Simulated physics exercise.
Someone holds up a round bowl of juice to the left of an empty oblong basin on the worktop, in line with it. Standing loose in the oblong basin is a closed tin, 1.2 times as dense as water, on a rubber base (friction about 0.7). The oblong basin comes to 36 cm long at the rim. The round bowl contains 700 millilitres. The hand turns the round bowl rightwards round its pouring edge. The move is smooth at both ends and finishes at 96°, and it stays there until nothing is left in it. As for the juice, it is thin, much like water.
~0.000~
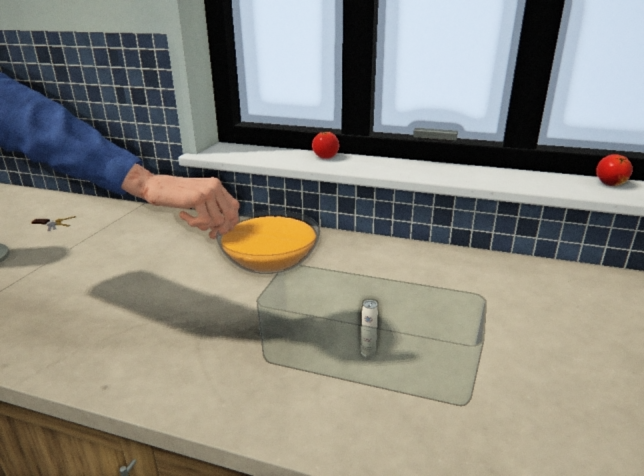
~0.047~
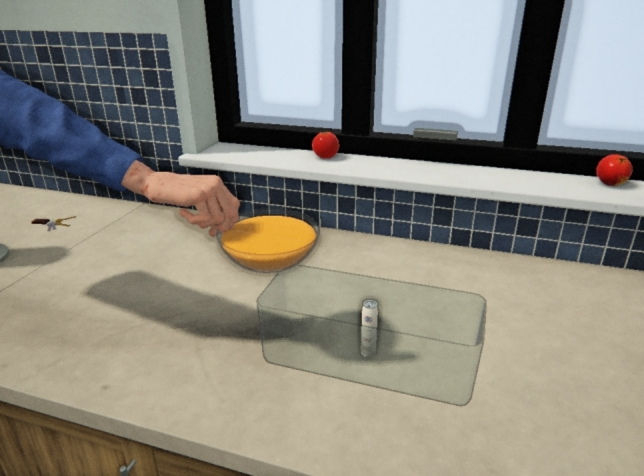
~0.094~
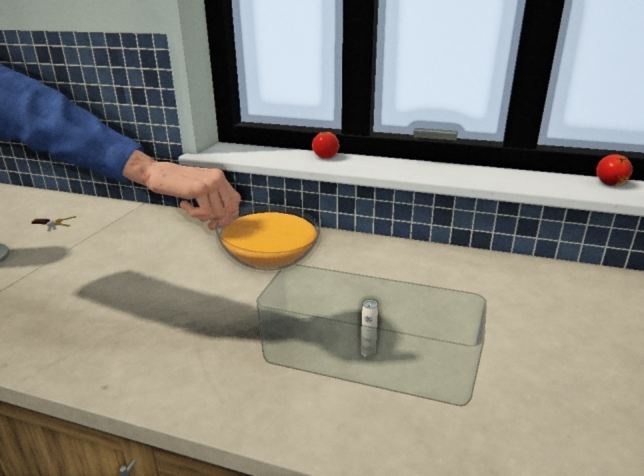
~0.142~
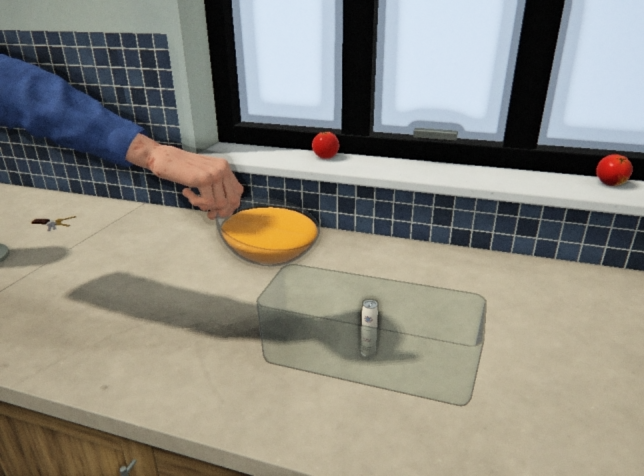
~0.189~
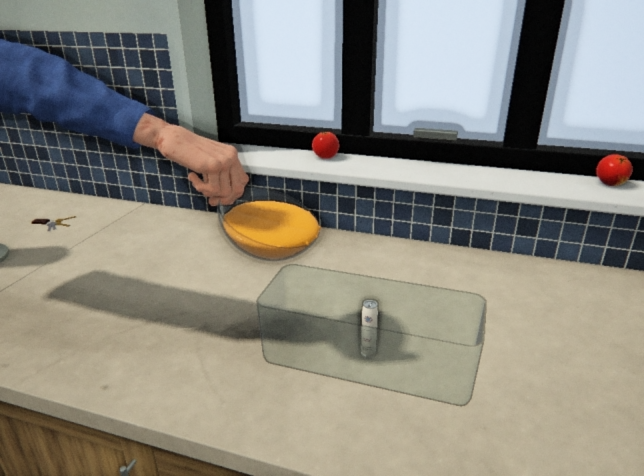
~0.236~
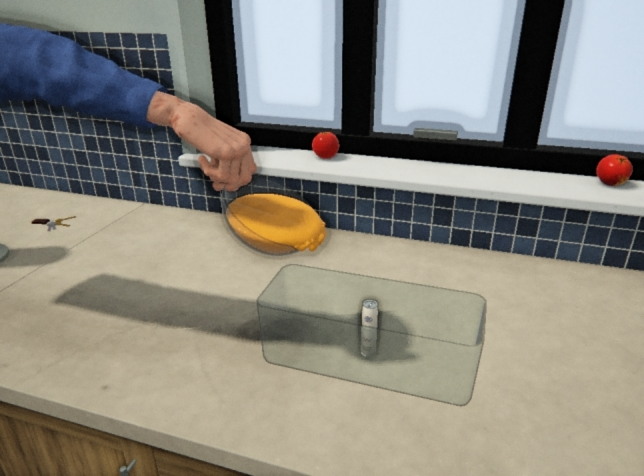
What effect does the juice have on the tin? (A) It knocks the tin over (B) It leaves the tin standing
It leaves the tin standing.
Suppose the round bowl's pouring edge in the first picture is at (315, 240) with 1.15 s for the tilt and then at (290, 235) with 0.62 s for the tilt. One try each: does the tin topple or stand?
Run one: It does not tip. Run two: It tumbles.
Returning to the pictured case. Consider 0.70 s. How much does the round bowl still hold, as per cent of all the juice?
What remains is about 0 percent of it all.
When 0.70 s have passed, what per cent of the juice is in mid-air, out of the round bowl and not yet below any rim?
Estimated airborne part: Roughly 2 per cent.
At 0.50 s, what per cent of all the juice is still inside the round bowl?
Remaining: Near 12 % of the total.
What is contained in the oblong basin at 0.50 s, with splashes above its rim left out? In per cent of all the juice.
Roughly 24 percent.
Then, 0.50 s in, the tilt is 88° and 12 per cent is still to pour; the tin stands where it began.
Then, 0.70 s in, the tilt is 96° and 0 per cent is still to pour; the tin stands where it began.
Then, 0.90 s in, the tilt is 96° and 0 per cent is still to pour; the tin stands where it began.
Then, 1.12 s in, the tilt is 96° and 0 per cent is still to pour; the tin stands where it began.
Finally, the tin stands where it began.
